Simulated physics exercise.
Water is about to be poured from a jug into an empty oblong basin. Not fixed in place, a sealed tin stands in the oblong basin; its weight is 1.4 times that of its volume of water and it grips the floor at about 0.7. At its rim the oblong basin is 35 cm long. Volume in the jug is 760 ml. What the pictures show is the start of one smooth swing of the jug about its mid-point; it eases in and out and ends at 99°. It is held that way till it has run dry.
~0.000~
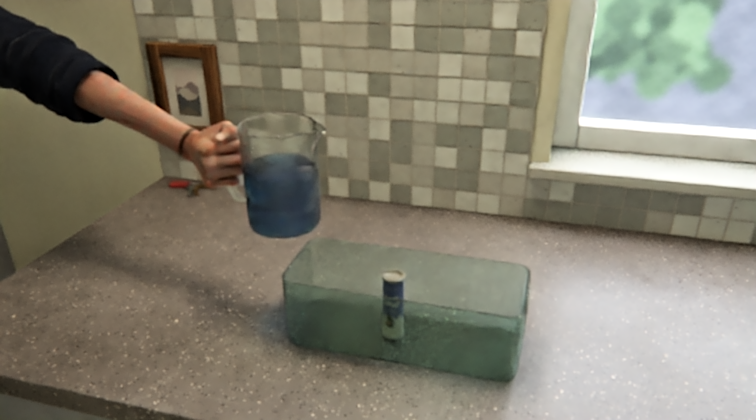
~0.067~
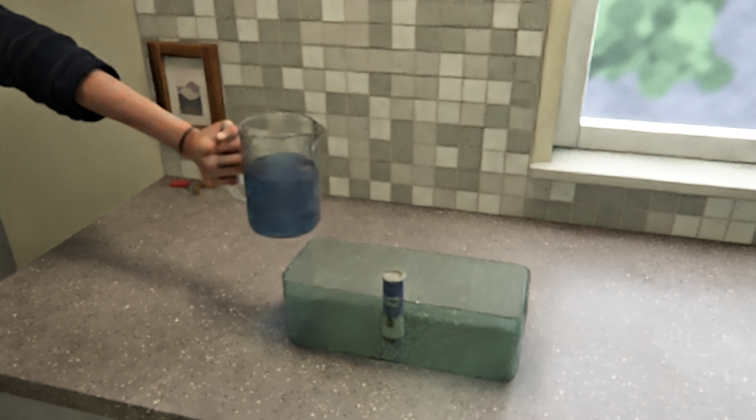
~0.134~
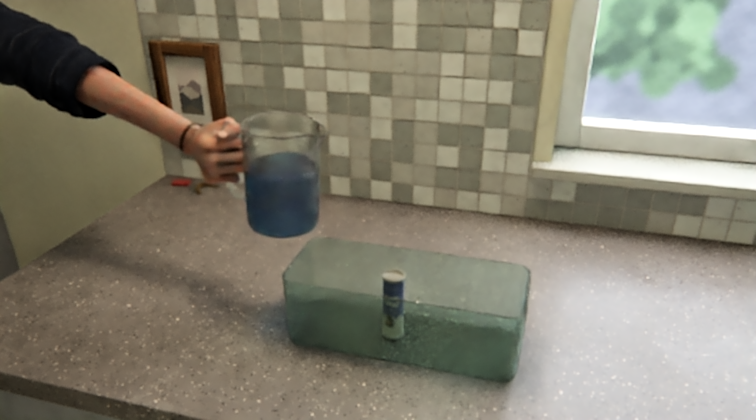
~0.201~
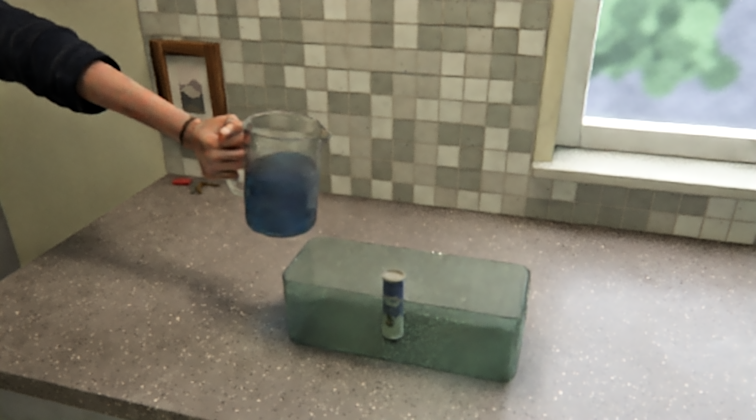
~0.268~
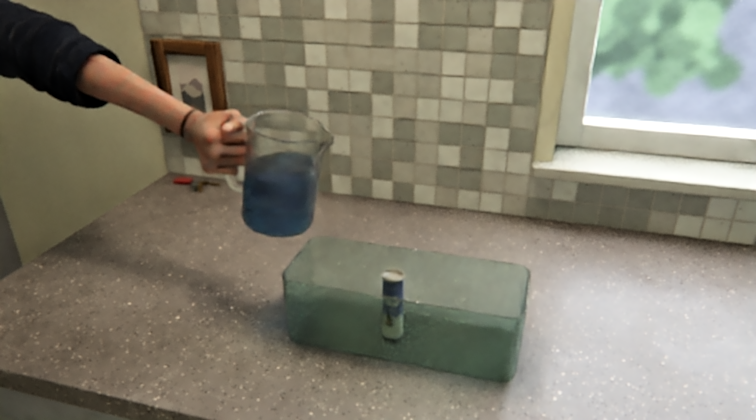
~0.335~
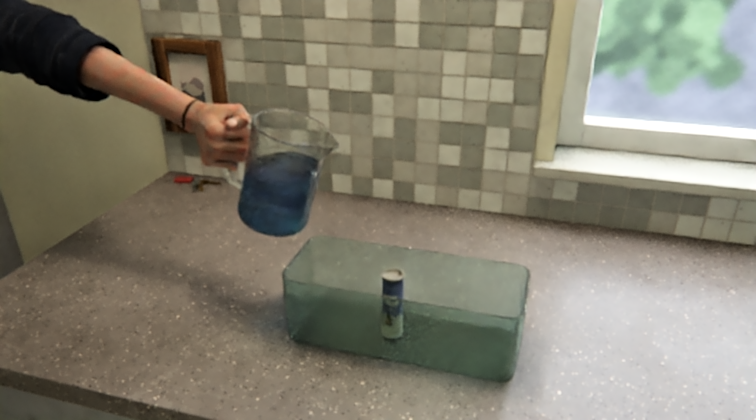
At first, a hand holds a clear jug of blue water upright above the left part of a greenish glass basin on a speckled counter, with a small tin at the basin. The jug then slowly leans to the right, tilting slightly more by the end, while the basin and tin stay still.
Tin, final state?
Fallen.
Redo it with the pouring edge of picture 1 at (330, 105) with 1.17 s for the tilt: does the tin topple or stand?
It does not tip.
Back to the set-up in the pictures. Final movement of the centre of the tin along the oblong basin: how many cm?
The middle of the tin ends some 8.0 cm along the basin.
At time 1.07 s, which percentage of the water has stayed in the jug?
Roughly 54 per cent.
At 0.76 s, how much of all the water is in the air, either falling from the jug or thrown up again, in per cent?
Close to 3 per cent, I'd say.
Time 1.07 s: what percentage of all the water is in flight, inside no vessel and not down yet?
Around 20 percent of it is airborne.
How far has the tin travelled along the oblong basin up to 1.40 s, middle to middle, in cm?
It has moved some 8 cm.
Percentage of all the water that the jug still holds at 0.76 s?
Roughly 98 per cent.
Then, 0.76 s in, the tilt is 66° and 97 per cent is still to pour; the tin stands where it began.
Then, 1.07 s in, the tilt is 94° and 54 per cent is still to pour; the tin stands where it began.
Then, 1.40 s in, the tilt is 99° and 14 per cent is still to pour; the tin lies on its side.
Then, 1.75 s in, the tilt is 99° and 2 per cent is still to pour; the tin lies on its side.
Finally, the tin lies on its side.
